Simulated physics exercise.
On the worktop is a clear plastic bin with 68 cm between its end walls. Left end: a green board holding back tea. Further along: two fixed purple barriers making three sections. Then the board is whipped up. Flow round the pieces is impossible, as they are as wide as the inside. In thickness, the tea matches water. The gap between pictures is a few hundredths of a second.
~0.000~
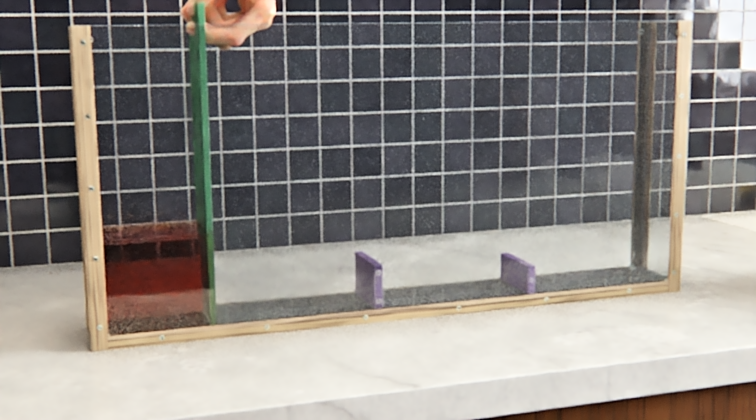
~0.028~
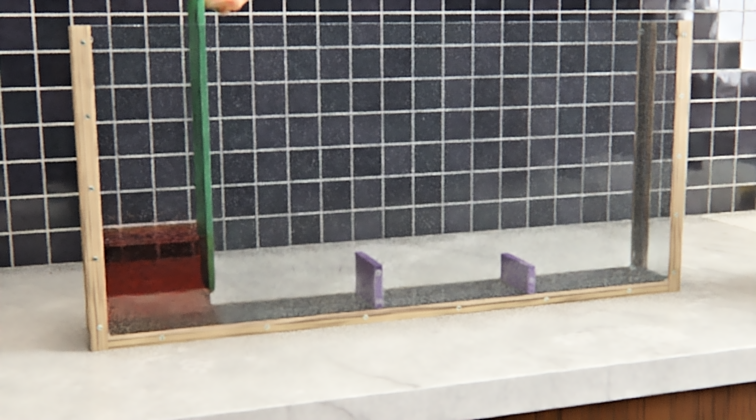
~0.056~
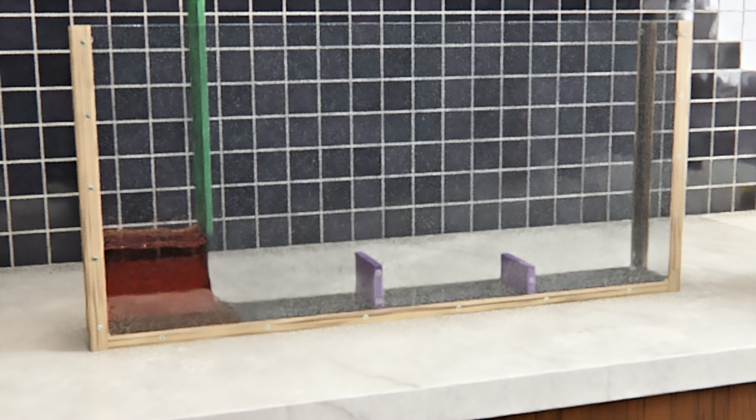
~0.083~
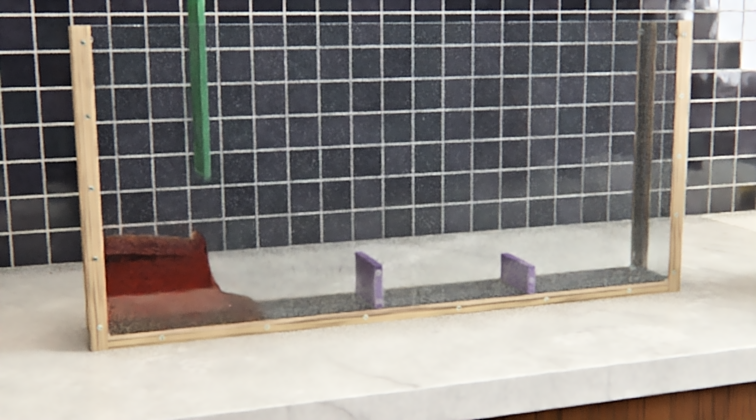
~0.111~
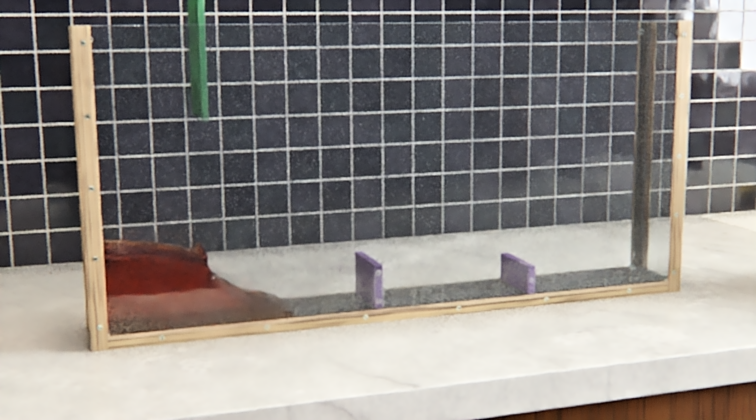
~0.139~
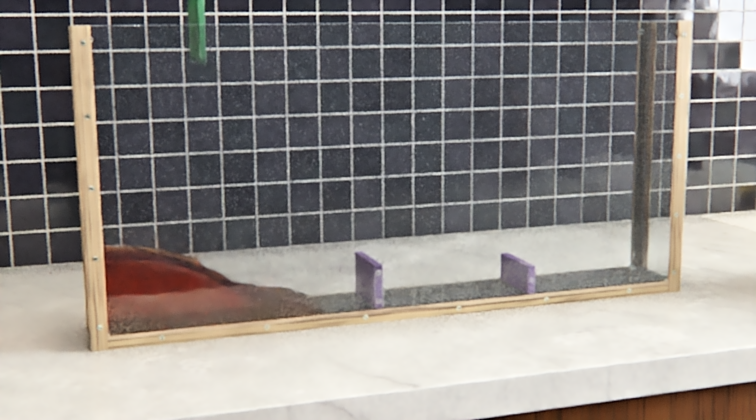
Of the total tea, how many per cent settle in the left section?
82 %.
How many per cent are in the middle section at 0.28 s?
Share there: Around 0 %.
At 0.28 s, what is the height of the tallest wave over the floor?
Roughly 10.5 cm up.
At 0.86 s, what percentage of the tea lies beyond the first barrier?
Around 16 percent at that time.
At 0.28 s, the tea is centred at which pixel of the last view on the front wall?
The centre of mass sits near (241, 301) on the front wall.
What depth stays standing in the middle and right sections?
Respectively 1.0 cm and 0.0 cm.
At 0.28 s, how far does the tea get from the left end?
About 30 cm.
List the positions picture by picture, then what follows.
The surface at the left wall is at (110, 243); the front along the floor is at (210, 323); the board's lower edge is at (214, 323); the first barrier (thin) has its top at (379, 267); the second barrier (thin) has its top at (532, 268), in the first picture.
The surface at the left wall is at (110, 244); the front along the floor is at (221, 322); the board's lower edge is at (212, 289), in the second picture.
The surface at the left wall is at (110, 247); the front along the floor is at (241, 320); the board's lower edge is at (210, 233), in the third picture.
The surface at the left wall is at (110, 251); the front along the floor is at (264, 317); the board's lower edge is at (208, 176), in the fourth picture.
The surface at the left wall is at (110, 256); the front along the floor is at (291, 315); the board's lower edge is at (206, 118), in the fifth picture.
The surface at the left wall is at (111, 261); the front along the floor is at (320, 312); the board is clear, in the sixth picture.
After 0.28 s 0 per cent is beyond the first barrier and 0 beyond the second.
After 0.48 s 14 per cent is beyond the first barrier and 0 beyond the second.
After 0.86 s 16 per cent is beyond the first barrier and 0 beyond the second.
In the end the left section holds 82, the middle 17 and the right 1 per cent.
